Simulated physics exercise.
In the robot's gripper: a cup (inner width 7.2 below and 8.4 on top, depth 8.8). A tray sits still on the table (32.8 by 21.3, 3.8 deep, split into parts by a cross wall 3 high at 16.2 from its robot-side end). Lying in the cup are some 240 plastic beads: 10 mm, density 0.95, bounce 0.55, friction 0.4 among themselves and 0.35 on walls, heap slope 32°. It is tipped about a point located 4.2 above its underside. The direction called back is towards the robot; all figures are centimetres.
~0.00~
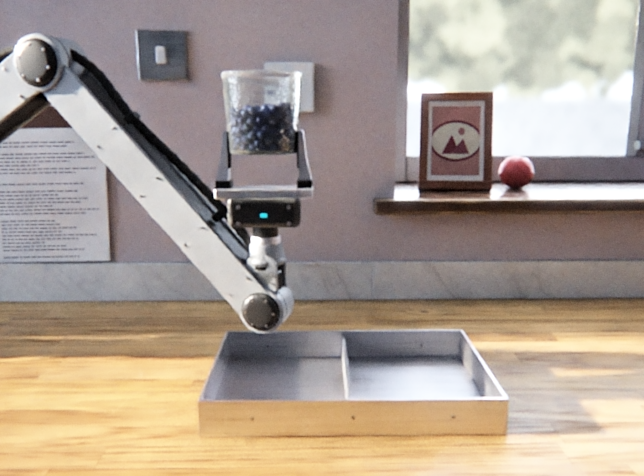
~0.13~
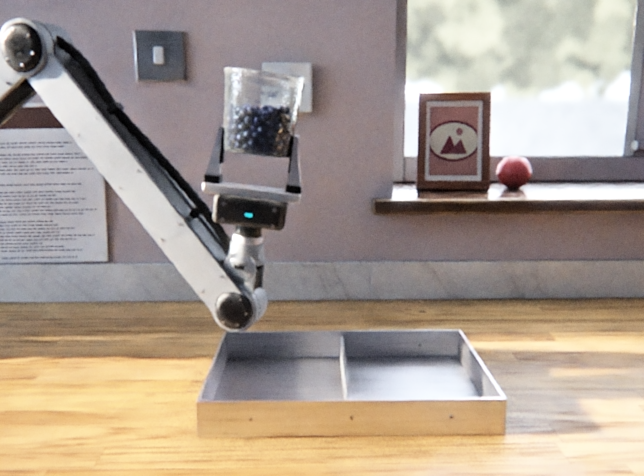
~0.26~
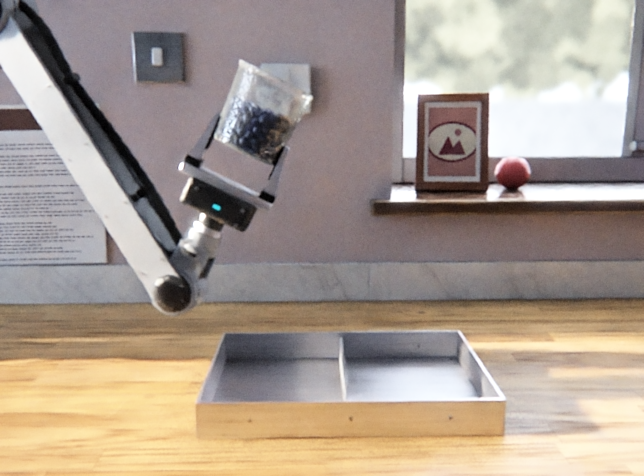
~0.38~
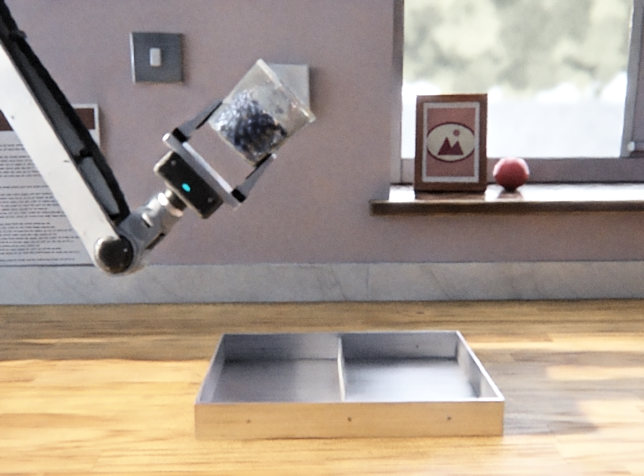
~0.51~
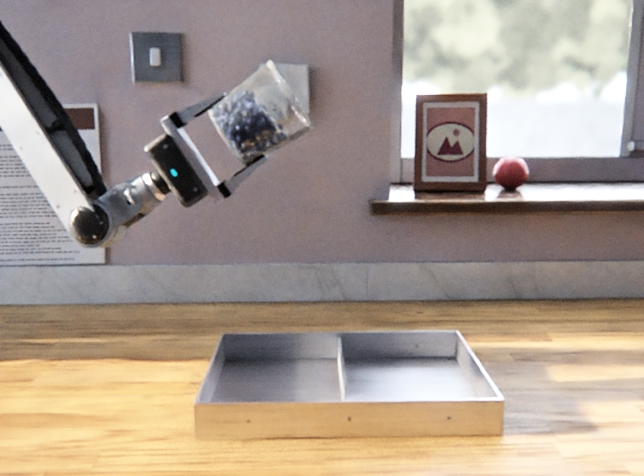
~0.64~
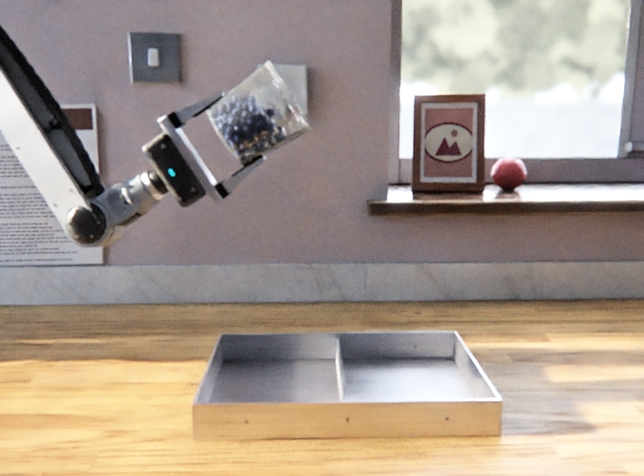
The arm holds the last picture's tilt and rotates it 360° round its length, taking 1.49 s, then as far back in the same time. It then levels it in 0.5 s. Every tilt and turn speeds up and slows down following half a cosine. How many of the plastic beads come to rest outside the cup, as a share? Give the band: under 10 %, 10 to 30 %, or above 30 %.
The band is under 10 %.
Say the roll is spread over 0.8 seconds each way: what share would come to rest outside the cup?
Estimated share: Close to 0 %.
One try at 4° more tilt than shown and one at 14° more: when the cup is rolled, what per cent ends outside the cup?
You'd get close to 5 per cent, then close to 30 per cent.
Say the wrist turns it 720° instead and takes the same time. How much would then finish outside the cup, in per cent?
It would be near 0 per cent.
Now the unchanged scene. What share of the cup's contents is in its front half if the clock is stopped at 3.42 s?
Something like 60 per cent, give or take.
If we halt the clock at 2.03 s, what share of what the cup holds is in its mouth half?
Around 25 percent.
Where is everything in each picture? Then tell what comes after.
The first frame shows cup middle at (263, 115), upright; upper third of the load around (265, 114), from x 235 to 290, top at y 105; 235 in the cup.
The second frame shows cup middle at (261, 115), tipped 8°; upper third of the load around (260, 114), from x 230 to 290, top at y 105.
The third frame shows cup middle at (260, 116), tipped 27°; upper third of the load around (252, 115), from x 220 to 290, top at y 100.
The fourth frame shows cup middle at (259, 117), tipped 47°; upper third of the load around (246, 112), from x 215 to 285, top at y 95.
The fifth frame shows cup middle at (259, 117), tipped 58°; upper third of the load around (245, 111), from x 215 to 285, top at y 95.
The sixth frame shows cup middle at (257, 118), tipped 58°; upper third of the load around (244, 112), from x 215 to 285, top at y 100; 235 in the cup.
By 2.03 s, tipped 58°, highest piece 36 above the table; 235 in the cup.
By 3.42 s, tipped 58°, highest piece 36 above the table; 232 in the cup, 3 in flight or on a rim.
By 4.32 s, upright, highest piece 38 above the table; 232 in the cup, 3 in the far-side part.
By 5.02 s, upright, highest piece 38 above the table; 232 in the cup, 3 in the far-side part.
Final count, 232 in the cup, 3 in the far-side part. That is 1 % outside the cup.
